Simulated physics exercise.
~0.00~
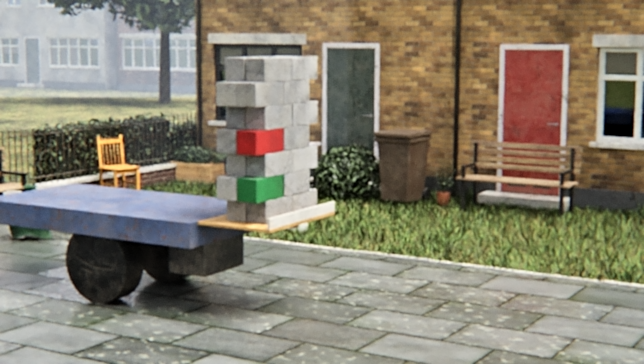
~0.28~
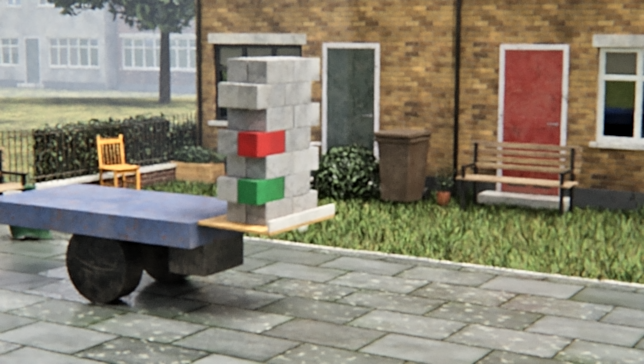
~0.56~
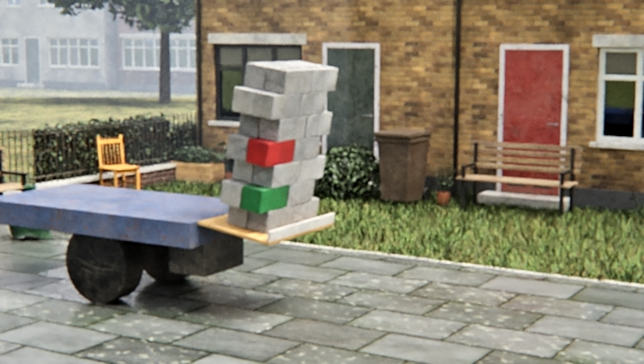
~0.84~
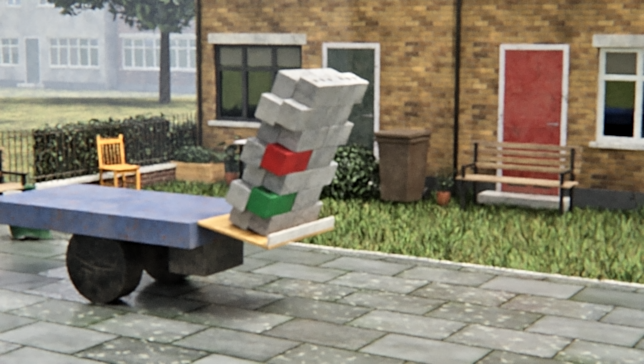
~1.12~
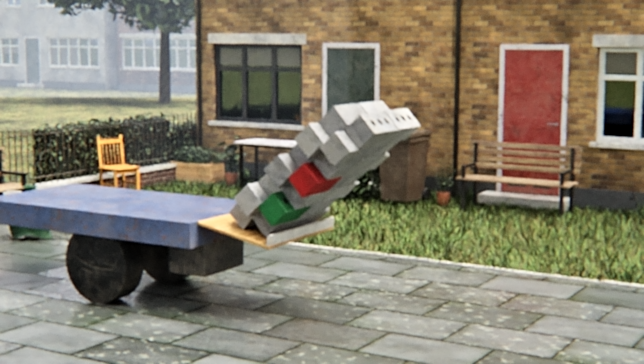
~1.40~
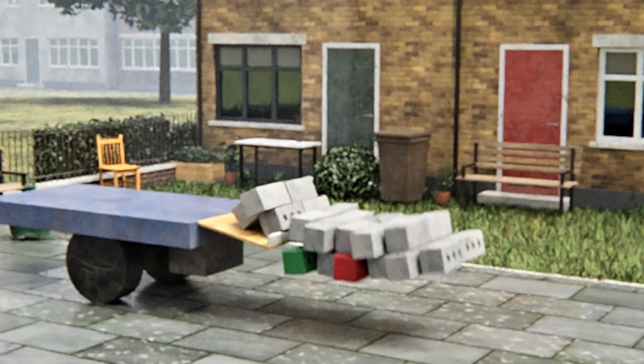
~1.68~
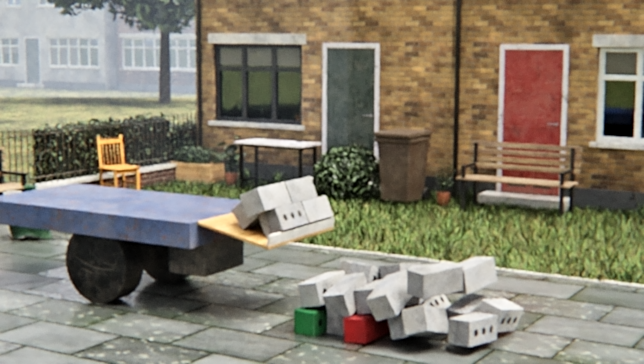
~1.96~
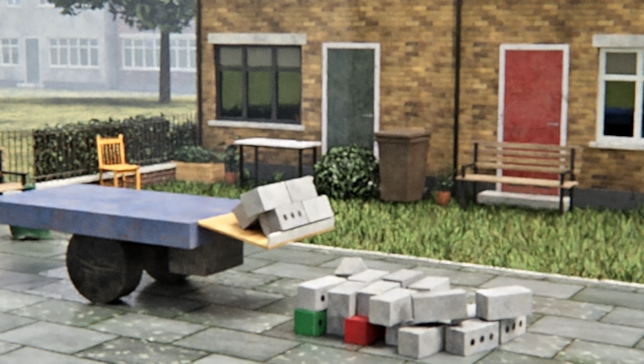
A blue flatbed trailer stands on wet grey paving, seen from a fixed view across a grassy strip before brick houses with a grey door and a red door. A tall stack of grey concrete blocks, with one red and one green, rests on a wooden flap at its right end. The flap's outer edge sinks, and the stack leans right, tilting further almost as one piece. It then topples over the edge and breaks apart onto the paving. Most blocks, including the red and green ones, end in a low heap, while a few grey ones stay on the sloping flap.
